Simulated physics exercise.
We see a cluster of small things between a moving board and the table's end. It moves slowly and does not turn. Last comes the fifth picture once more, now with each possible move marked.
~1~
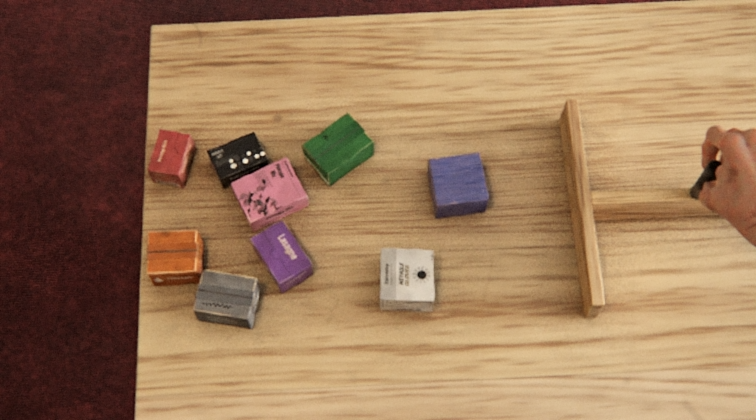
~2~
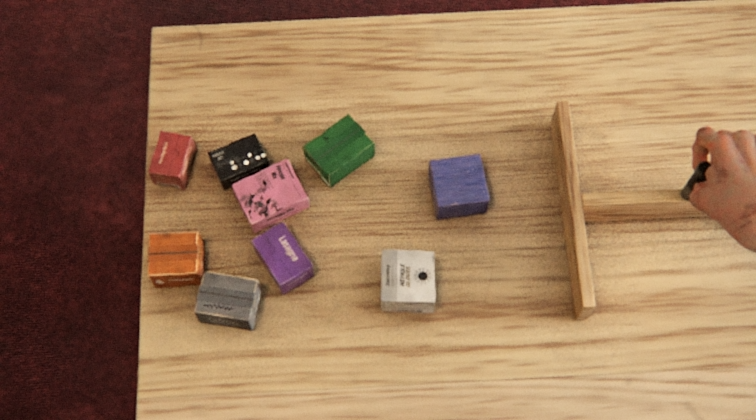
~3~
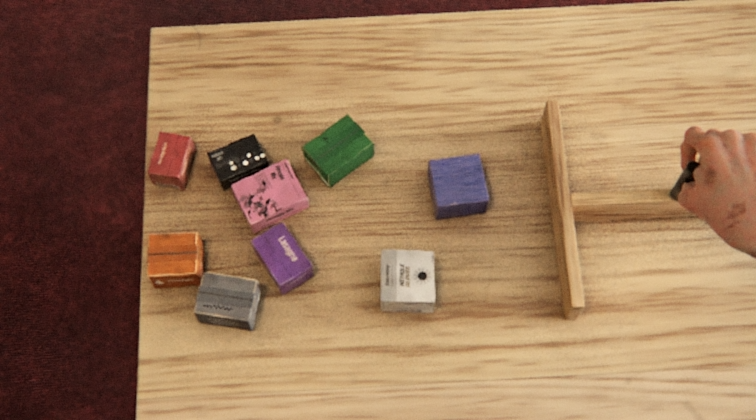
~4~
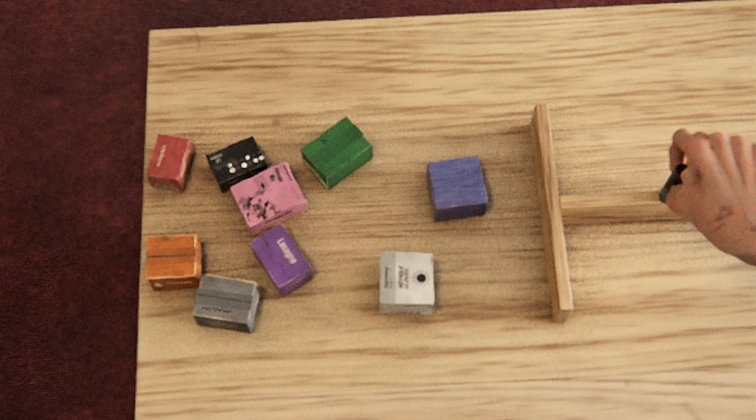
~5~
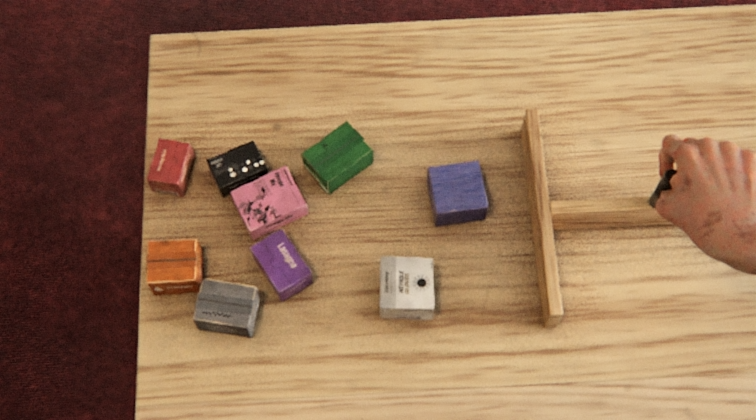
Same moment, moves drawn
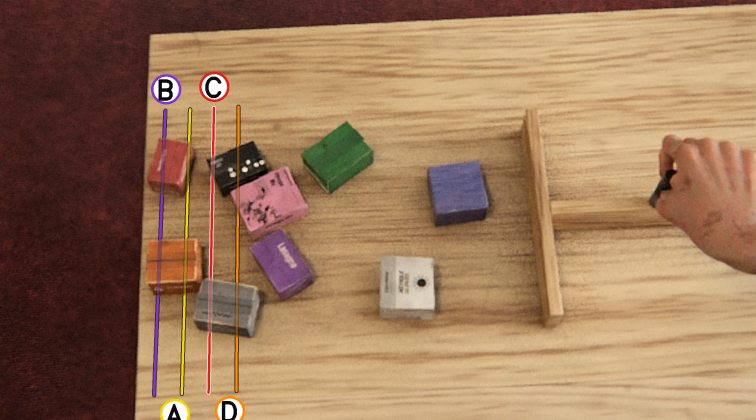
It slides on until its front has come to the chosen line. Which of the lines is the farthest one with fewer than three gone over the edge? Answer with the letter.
It should halt at D.
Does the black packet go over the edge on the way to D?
No.
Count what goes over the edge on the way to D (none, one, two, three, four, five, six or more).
By then, two.
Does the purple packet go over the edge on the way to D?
By then, no.
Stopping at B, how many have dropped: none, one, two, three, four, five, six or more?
In all, six or more.
On the marked copy, A at (186, 243); B at (160, 245); C at (211, 242); D at (238, 241).
With D. Early on, board (433, 213); blue block (398, 197); red packet (171, 168).
Further on, board (323, 219); orange box (166, 269); grey box (207, 311).
At the end, board (238, 224); red packet over the edge; orange box over the edge; two fallen.
As for the rest, A drops six; B drops nine; C drops six.
